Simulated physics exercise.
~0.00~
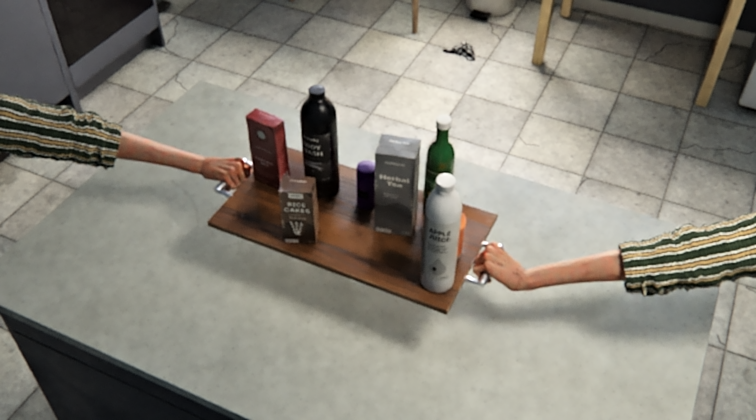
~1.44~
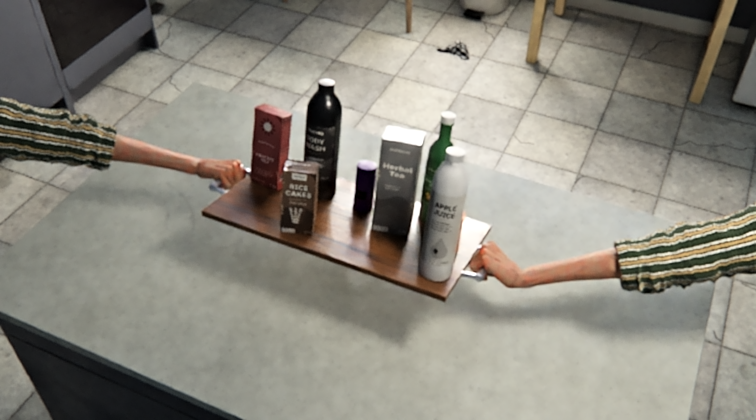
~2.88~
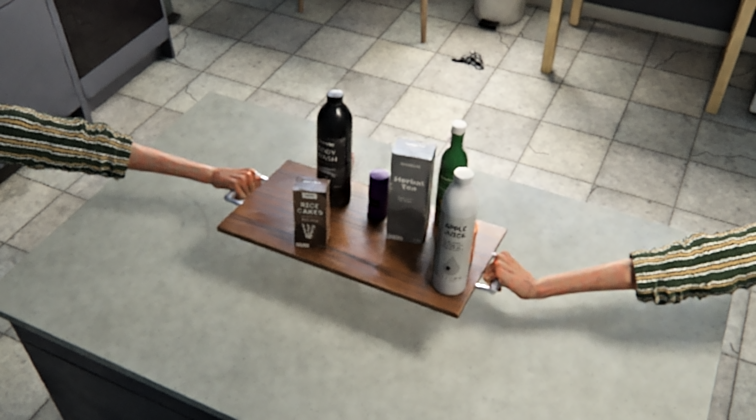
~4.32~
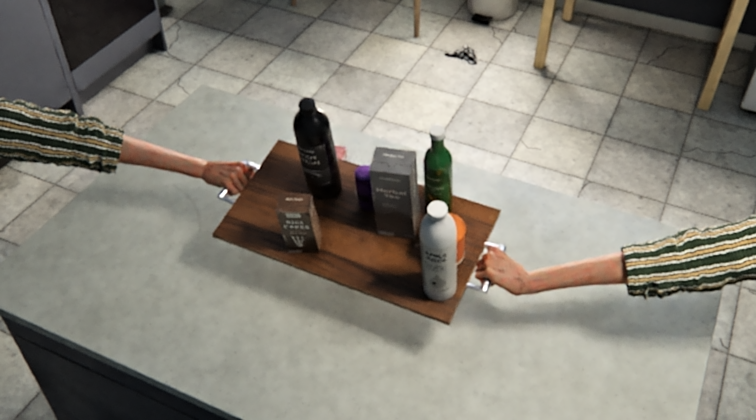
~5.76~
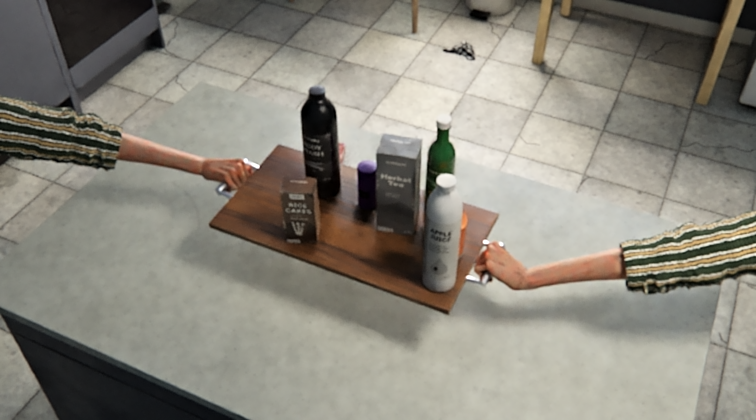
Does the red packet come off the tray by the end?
Yes, the red packet comes off the tray and ends up lying on its side beyond it.
